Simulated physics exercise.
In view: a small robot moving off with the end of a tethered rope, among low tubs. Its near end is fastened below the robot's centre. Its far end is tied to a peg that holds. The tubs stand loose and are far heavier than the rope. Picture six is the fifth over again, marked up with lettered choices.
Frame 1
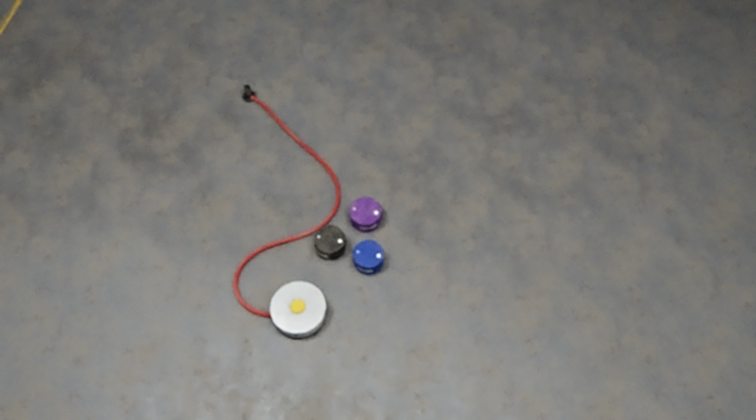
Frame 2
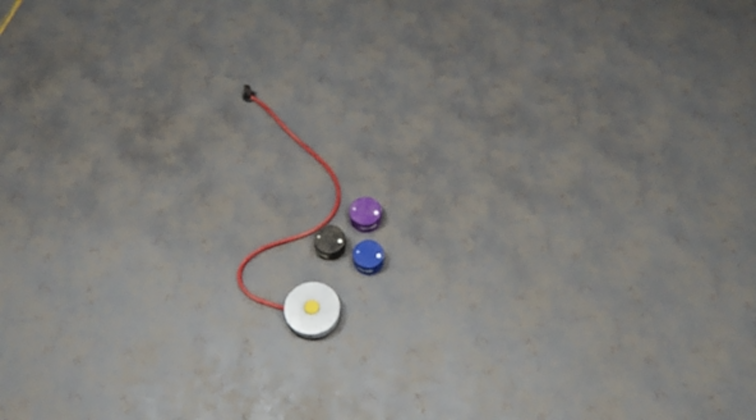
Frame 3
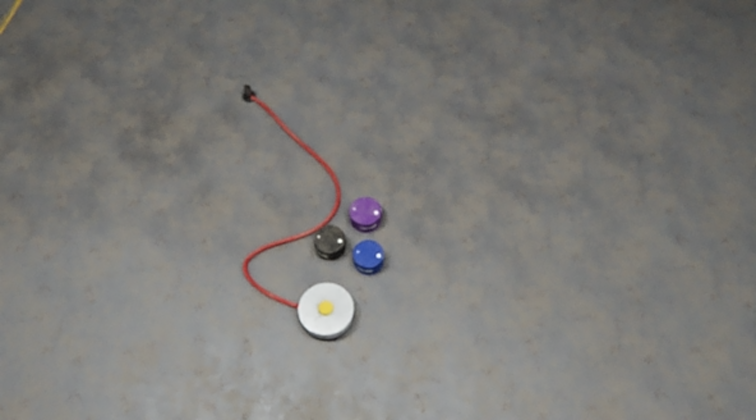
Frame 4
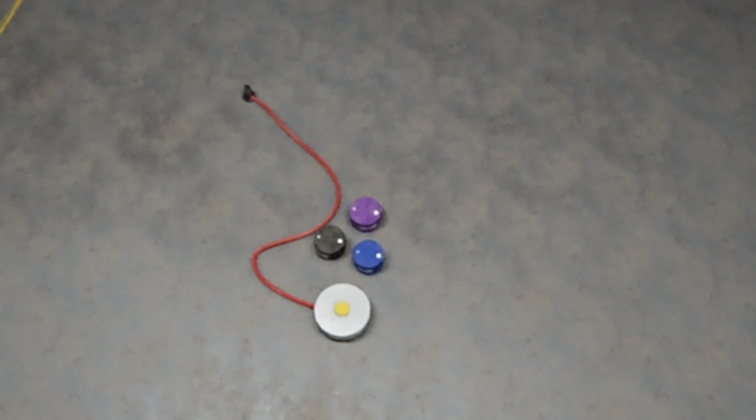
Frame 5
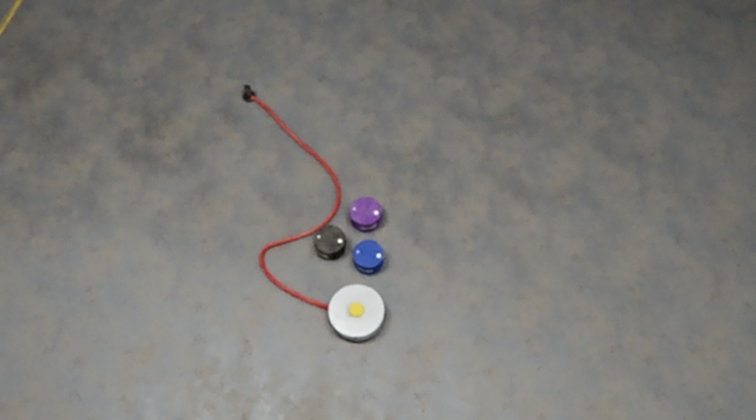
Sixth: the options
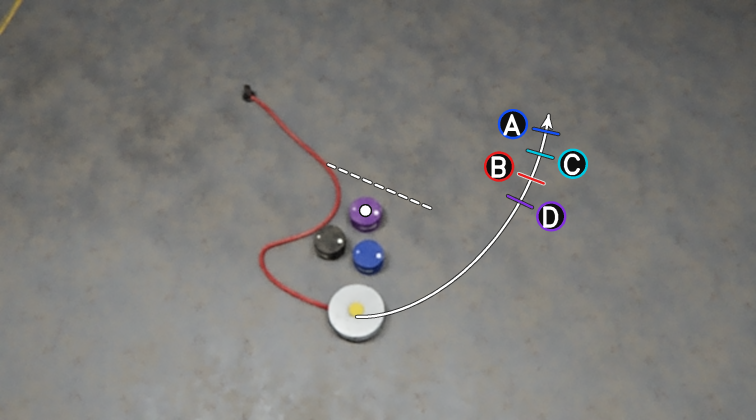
A mottled grey floor is seen from above at an angle, with a bit of yellow line in the upper left corner. A red rope curves from a small black peg at upper left, past three low round tubs, black, blue and purple, to a white disc-shaped robot with a yellow centre. The robot slides steadily a short way right, drawing the rope's lower bend along, while the tubs and camera stay still.
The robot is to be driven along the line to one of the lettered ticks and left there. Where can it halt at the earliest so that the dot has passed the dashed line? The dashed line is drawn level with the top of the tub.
As far as tick B.
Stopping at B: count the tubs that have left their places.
By then, three.
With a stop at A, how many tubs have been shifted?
By then, three.
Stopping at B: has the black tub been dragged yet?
Yes.
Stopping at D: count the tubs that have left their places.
Three.
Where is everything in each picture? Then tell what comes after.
In the first picture, peg (248, 92); black tub (330, 243); blue tub (368, 258).
In the second picture, robot (313, 311); peg (248, 92).
In the third picture, robot (326, 312); blue tub (368, 258).
In the fourth picture, robot (343, 313); peg (248, 92).
In the fifth picture, robot (357, 313); blue tub (368, 258); purple tub (366, 215); peg (248, 92).
On the marked copy, A at (546, 131); B at (531, 179); C at (540, 154); D at (520, 202); the dashed line at (378, 186); the route from (357, 317) via (497, 236) to (549, 115); the white dot at (365, 211).
Following B. Soon after the start, robot (442, 285); purple tub (366, 215).
Later, robot (502, 228); black tub (337, 237); blue tub (370, 248); purple tub (366, 215).
In the end, robot (533, 174); black tub (358, 204); blue tub (387, 211); purple tub (381, 186); the dot on the purple tub is over the dashed line.
As for the rest, A does it too, but is farther than needed; C does it too, but is farther than needed; D leaves the dotted tub short, at (374, 200).
